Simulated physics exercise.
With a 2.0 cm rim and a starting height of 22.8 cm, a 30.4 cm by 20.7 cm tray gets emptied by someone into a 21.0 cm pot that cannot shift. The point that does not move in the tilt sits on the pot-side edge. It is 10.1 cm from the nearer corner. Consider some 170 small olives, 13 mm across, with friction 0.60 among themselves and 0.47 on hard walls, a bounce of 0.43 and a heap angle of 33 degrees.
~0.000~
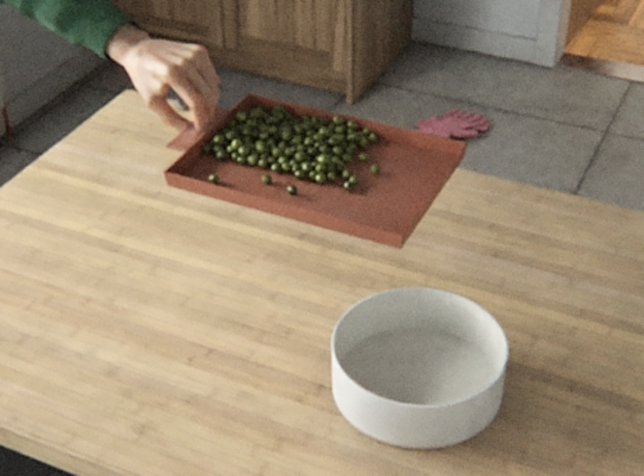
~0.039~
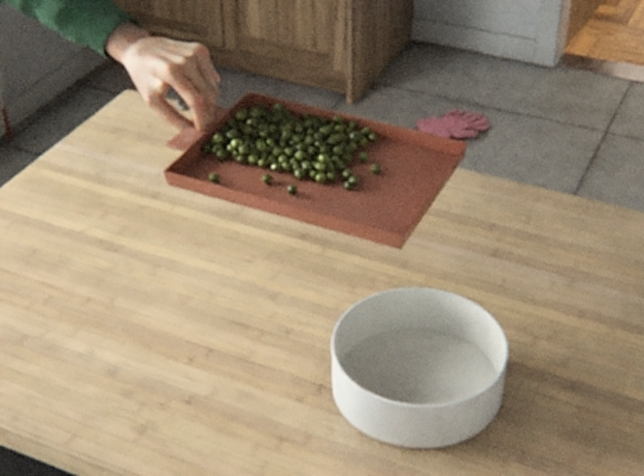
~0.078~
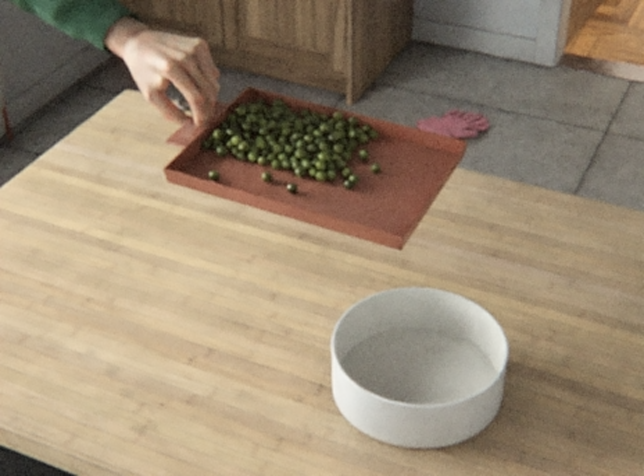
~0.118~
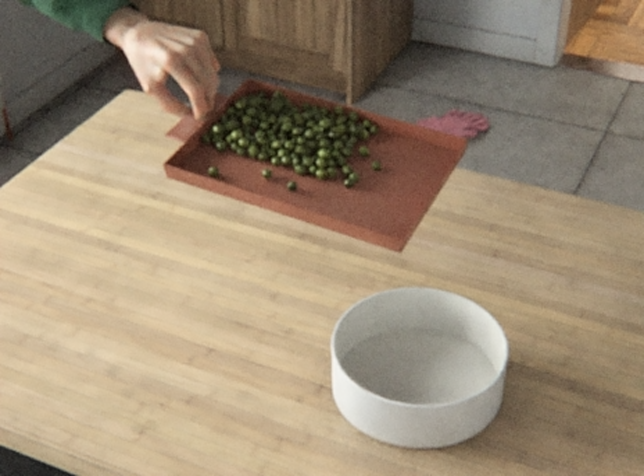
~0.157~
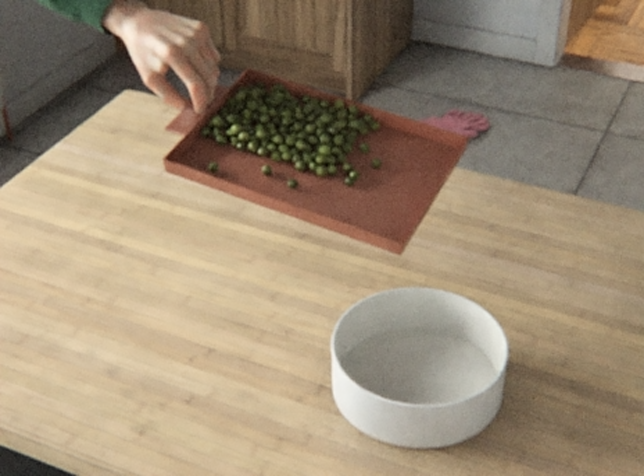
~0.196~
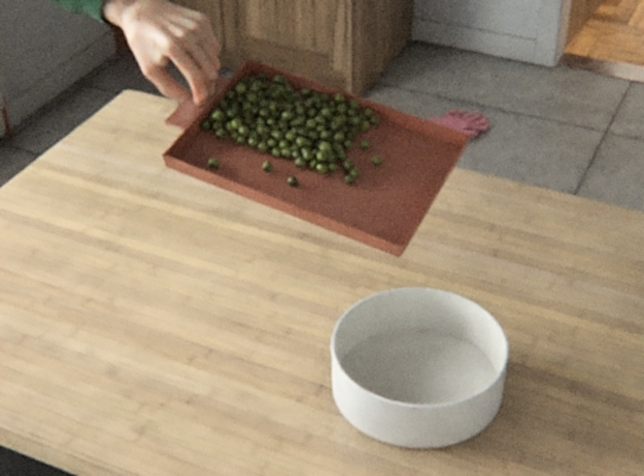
A reddish-brown tray with a heap of small green olives is held above a pale wooden table in a kitchen, seen from above at an angle by a still camera. A hand in a green sleeve grips its left end, a white round bowl sits lower right, and a pink glove lies on the grey tiled floor behind. The hand slowly raises the tray's far left side, tilting it slightly while the olives stay bunched.
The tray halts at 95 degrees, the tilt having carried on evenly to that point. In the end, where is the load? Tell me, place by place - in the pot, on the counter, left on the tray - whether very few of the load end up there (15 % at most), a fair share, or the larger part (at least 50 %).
Pot - the larger part, counter - very few, left on the tray - very few.
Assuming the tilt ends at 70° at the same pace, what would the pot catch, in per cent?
I'd say close to 40 percent.
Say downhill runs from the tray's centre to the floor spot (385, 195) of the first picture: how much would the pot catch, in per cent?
70 %.
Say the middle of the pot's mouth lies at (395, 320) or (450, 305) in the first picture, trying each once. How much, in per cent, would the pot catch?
That gives roughly 75 per cent and then 35 per cent.
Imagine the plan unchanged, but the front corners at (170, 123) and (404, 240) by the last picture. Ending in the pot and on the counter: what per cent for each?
The pot gets 55 and the counter 35.
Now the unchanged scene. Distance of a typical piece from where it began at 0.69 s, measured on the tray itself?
Around 14 centimetres.
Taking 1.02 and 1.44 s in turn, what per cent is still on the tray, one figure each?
I'd say roughly 60, then roughly 45.
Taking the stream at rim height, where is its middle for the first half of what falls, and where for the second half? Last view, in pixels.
Near (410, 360) at first, near (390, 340) afterwards.
Then, at 0.69 s, tilt 51 degrees; the tray holds 100 %, the pot 0 %.
After 1.02 s, tilt 78 degrees; the tray holds 60 %, the pot 30 %.
After 1.44 s, tilt 95 degrees; the tray holds 45 %, the pot 45 %.
By 2.5 s all is still; pot 90 %, counter 10 %, tray 0 %.
